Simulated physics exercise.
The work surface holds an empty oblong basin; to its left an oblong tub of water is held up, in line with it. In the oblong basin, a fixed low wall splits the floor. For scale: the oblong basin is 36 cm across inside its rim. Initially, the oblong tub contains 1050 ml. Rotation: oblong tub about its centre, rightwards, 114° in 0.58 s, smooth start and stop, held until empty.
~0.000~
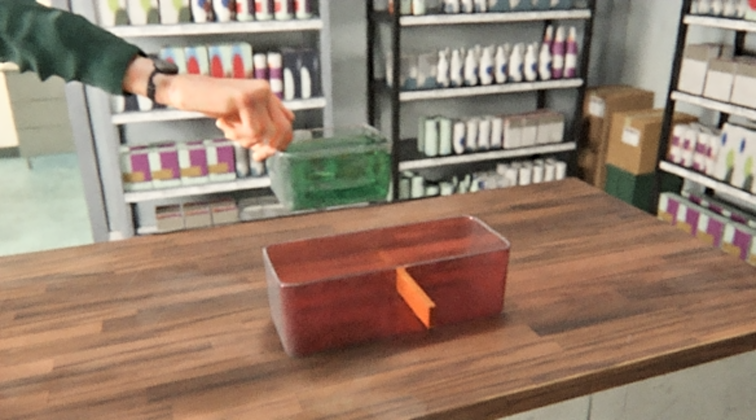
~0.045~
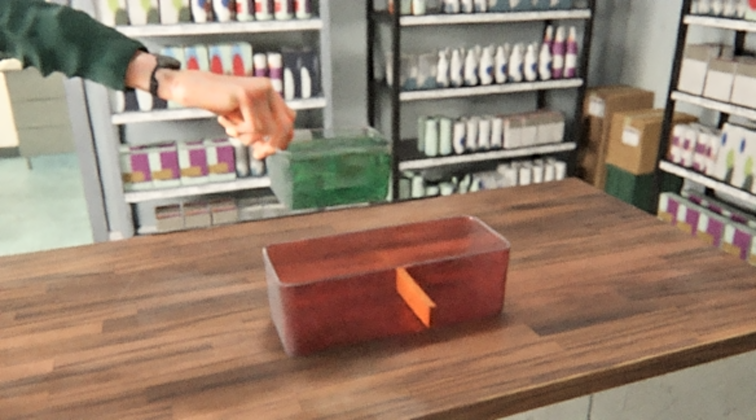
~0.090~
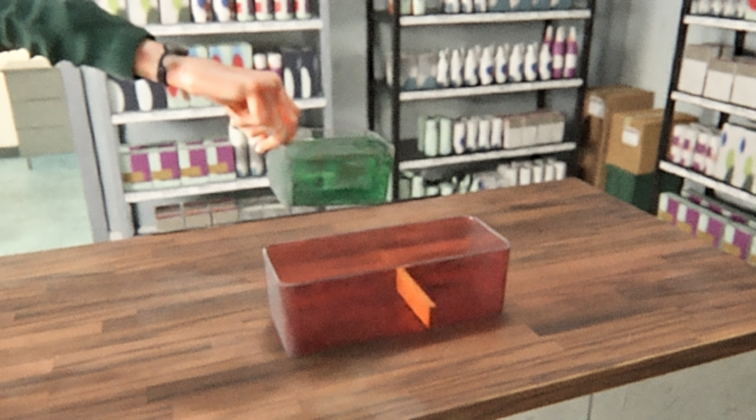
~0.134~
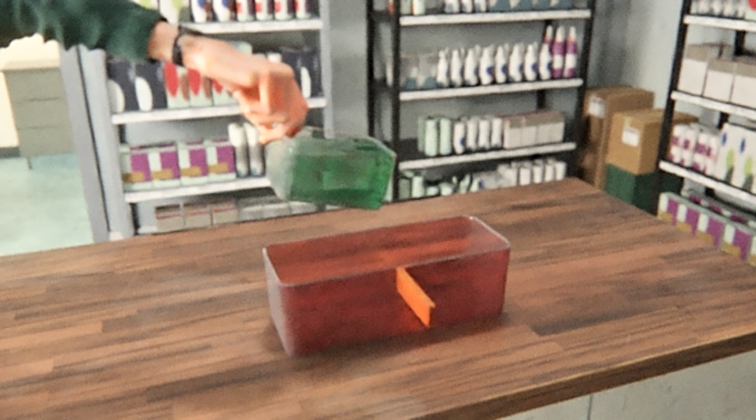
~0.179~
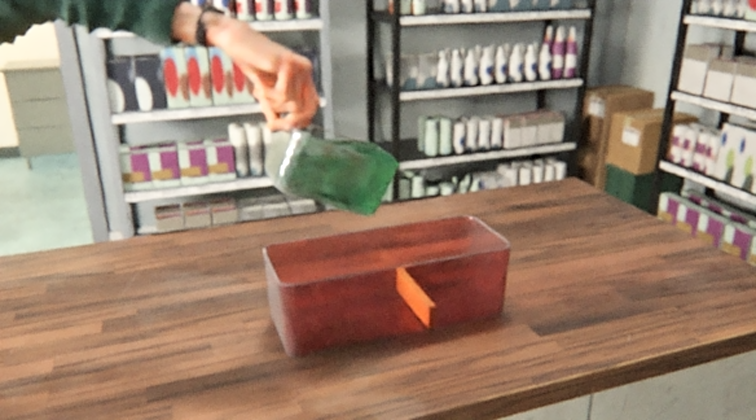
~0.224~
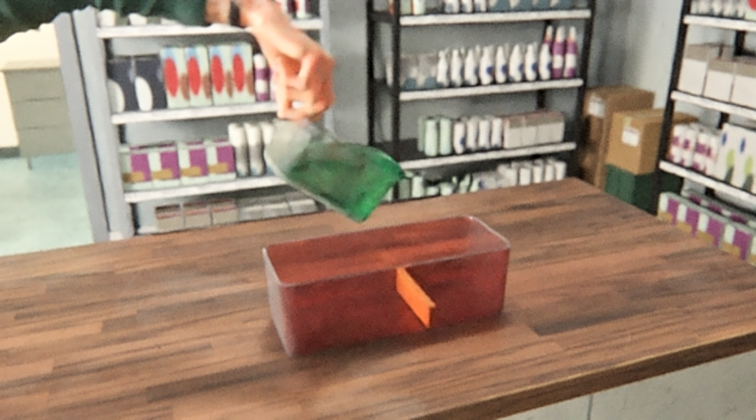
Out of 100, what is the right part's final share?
About 38 out of 100.
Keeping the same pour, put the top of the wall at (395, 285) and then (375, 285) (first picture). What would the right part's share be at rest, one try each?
Some 55 in a hundred, then some 75 in a hundred.
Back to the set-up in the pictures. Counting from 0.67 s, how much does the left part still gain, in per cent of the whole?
It comes to near 6 per cent.
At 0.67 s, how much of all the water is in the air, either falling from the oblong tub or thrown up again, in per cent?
Close to 18 in every hundred parts.
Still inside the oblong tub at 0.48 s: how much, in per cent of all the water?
Still held: Roughly 14 % of the total.
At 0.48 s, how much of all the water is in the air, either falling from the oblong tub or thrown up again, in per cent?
Roughly 38 percent.
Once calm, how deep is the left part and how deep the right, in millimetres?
Left 18 mm, right 24 mm.
By 0.48 s the tilt is 106° and 14 per cent is still to pour, 15 is left of the wall and 32 right of it.
By 0.67 s the tilt is 114° and 1 per cent is still to pour, 45 is left of the wall and 30 right of it.
By 0.87 s the tilt is 114° and 0 per cent is still to pour, 46 is left of the wall and 40 right of it.
By 1.08 s the tilt is 114° and 0 per cent is still to pour, 51 is left of the wall and 38 right of it.
At rest 51 per cent lies left of the wall, 38 right of it and 11 outside.
